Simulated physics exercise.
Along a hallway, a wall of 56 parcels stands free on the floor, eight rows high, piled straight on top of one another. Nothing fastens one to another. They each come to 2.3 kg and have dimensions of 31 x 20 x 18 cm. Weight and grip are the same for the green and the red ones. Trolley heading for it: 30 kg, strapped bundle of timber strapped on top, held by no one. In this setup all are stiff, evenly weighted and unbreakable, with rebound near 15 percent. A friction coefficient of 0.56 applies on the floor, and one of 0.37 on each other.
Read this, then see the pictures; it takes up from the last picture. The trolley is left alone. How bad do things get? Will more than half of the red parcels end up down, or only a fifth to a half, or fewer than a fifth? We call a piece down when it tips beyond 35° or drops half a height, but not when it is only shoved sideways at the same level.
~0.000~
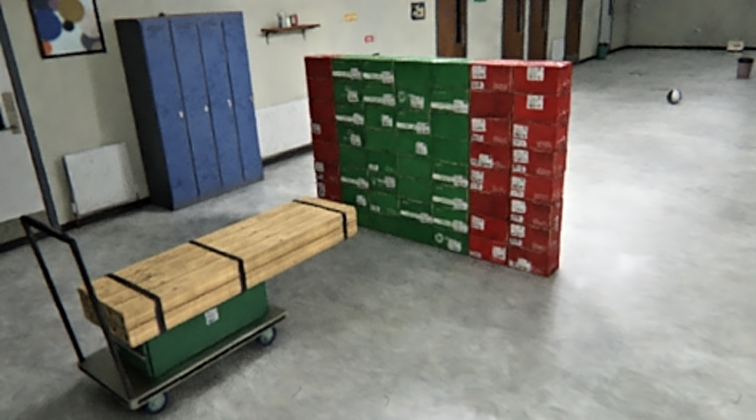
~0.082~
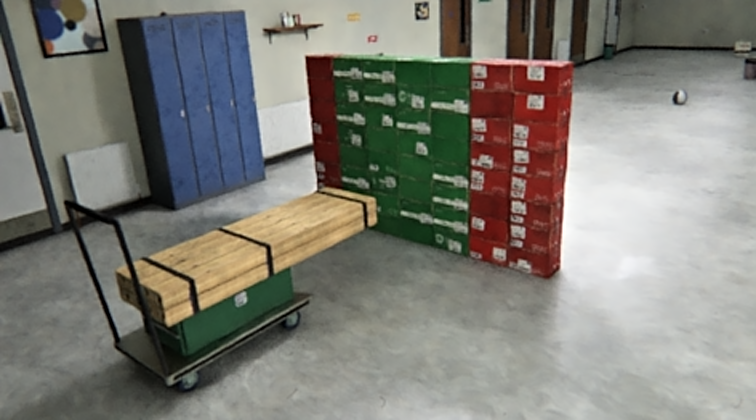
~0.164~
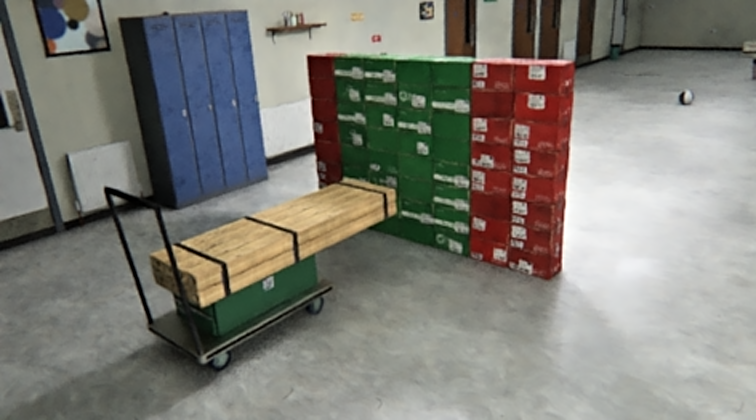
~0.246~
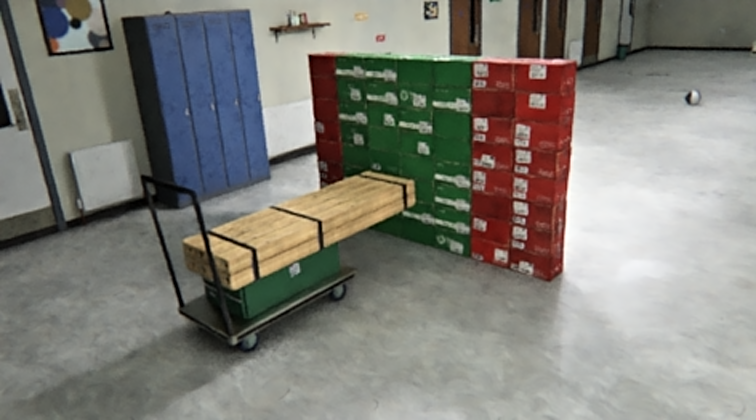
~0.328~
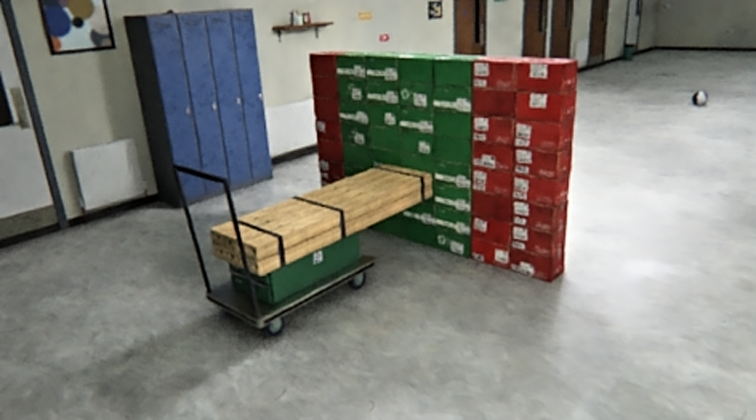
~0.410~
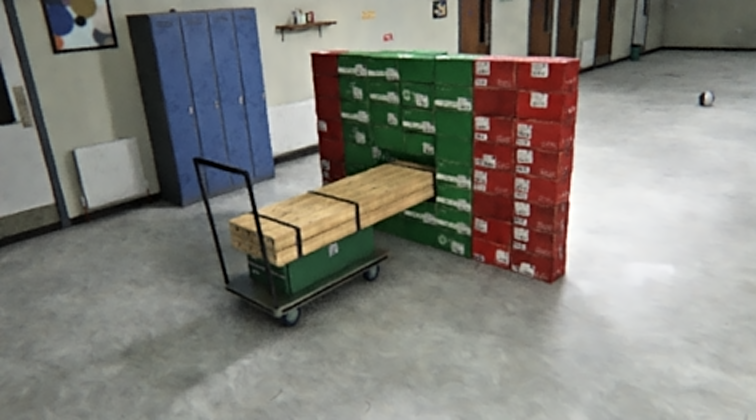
Fewer than a fifth of them.
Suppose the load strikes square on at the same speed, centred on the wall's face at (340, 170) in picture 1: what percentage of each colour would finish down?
The red ones would be 20 per cent down and the green ones 20 per cent.
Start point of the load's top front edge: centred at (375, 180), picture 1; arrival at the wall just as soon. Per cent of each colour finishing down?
You'd end up with red at 0 per cent down and green at 40 per cent.
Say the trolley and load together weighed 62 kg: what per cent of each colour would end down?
In that case red comes to 0 and green to 40 percent.
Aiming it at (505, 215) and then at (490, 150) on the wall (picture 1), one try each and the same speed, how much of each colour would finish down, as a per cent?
For red it's 60 then 30 per cent, for green 0 then 10 per cent.
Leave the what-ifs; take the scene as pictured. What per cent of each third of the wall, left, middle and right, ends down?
From the left: 0, then 50, then 0 percent.
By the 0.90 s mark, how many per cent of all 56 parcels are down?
By then, 20 per cent.
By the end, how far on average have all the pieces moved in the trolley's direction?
Roughly 15 cm.
Around 0.50 s, load 32 cm past the wall's line, still rolling; none of the 24 red parcels down (0 of 56 in all colours); top red parcel unmoved.
Around 0.68 s, load 57 cm past the wall's line, still rolling; none of the 24 red parcels down (12 of 56 in all colours); top red parcel unmoved.
Around 0.90 s, load 79 cm past the wall's line, still rolling; none of the 24 red parcels down (12 of 56 in all colours); top red parcel unmoved.
Around 1.26 s, load 83 cm past the wall's line, still rolling; none of the 24 red parcels down (12 of 56 in all colours); top red parcel unmoved.
Finally (2.6 s), load 82 cm past the wall's line, stopped; none of the 24 red parcels down (12 of 56 in all colours); top red parcel unmoved; top green parcel unmoved. That is 0 per cent. Seen by the last camera, middles, top red parcel near (332, 63), top green parcel near (360, 64).
